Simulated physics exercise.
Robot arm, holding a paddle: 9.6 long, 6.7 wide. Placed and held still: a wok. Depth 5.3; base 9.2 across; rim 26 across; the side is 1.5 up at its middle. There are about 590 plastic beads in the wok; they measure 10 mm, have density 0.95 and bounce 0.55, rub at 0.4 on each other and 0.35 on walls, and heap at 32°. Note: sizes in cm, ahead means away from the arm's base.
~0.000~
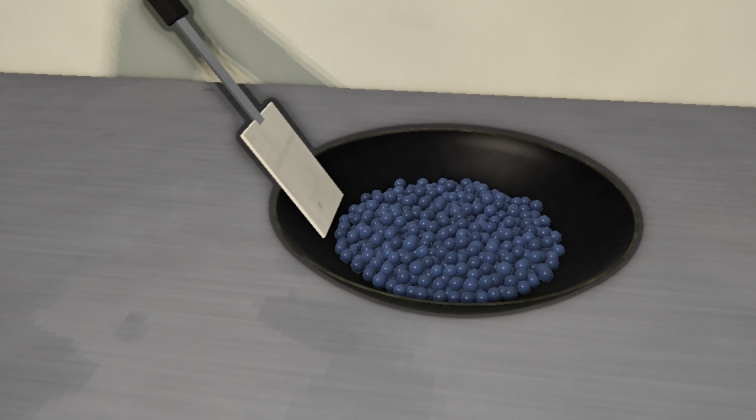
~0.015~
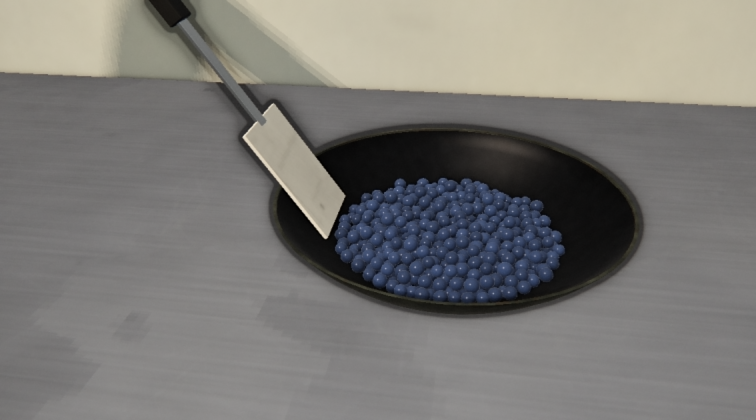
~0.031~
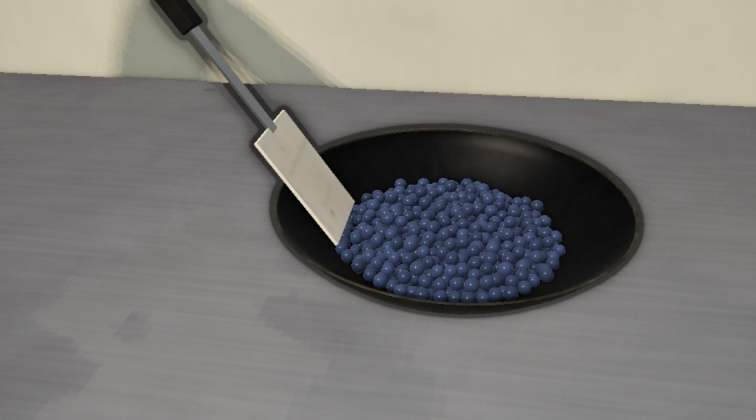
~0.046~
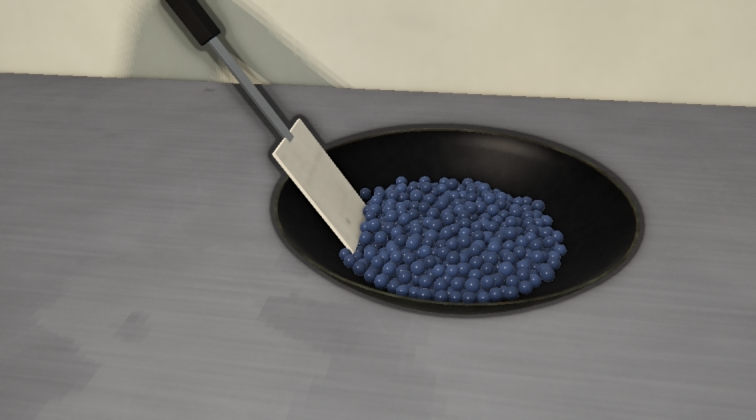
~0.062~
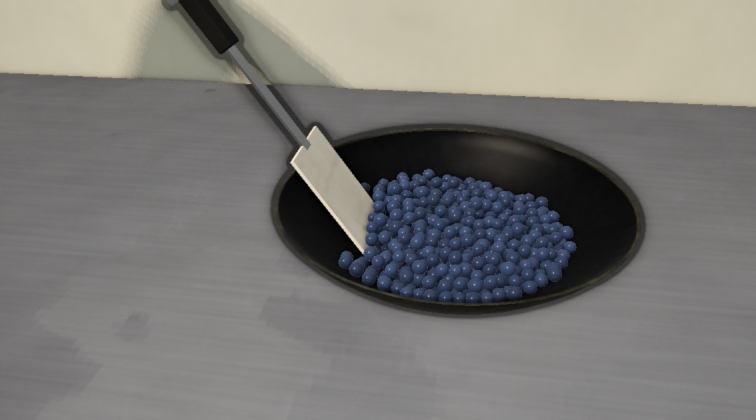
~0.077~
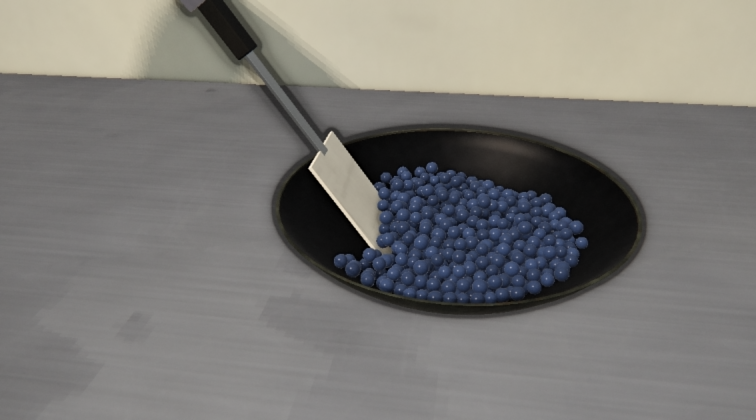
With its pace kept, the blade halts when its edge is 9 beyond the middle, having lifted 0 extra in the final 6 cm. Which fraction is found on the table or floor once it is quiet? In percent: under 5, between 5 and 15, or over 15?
Over 15 percent.
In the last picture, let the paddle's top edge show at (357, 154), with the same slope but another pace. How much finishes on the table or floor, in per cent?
Estimate: Close to 40 %.
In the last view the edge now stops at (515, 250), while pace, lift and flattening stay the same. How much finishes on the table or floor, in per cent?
I'd estimate about 0 per cent.
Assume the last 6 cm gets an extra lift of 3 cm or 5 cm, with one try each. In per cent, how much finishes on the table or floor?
Result: Approx. 25 % and 25 %, one try each.
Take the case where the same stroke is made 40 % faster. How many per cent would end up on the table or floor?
Estimate: Near 40 %.
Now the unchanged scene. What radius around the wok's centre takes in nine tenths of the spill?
Around 35 centimetres.
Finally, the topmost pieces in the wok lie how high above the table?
Roughly 6.0 centimetres.
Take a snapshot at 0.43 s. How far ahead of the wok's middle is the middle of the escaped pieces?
The distance is about 18 cm.
By 0.14 s, sloping 55°, highest piece 5 above the table; 592 in the wok.
By 0.20 s, sloping 55°, highest piece 6 above the table; 592 in the wok.
By 0.43 s, sloping 55°, highest piece 6 above the table; 434 in the wok, 148 on the table or floor, 10 on the blade or in flight.
By 1.48 s, sloping 55°, highest piece 5 above the table; 432 in the wok, 160 on the table or floor.
Final count, 432 in the wok, 160 on the table or floor. That is 27 % on the table or floor.
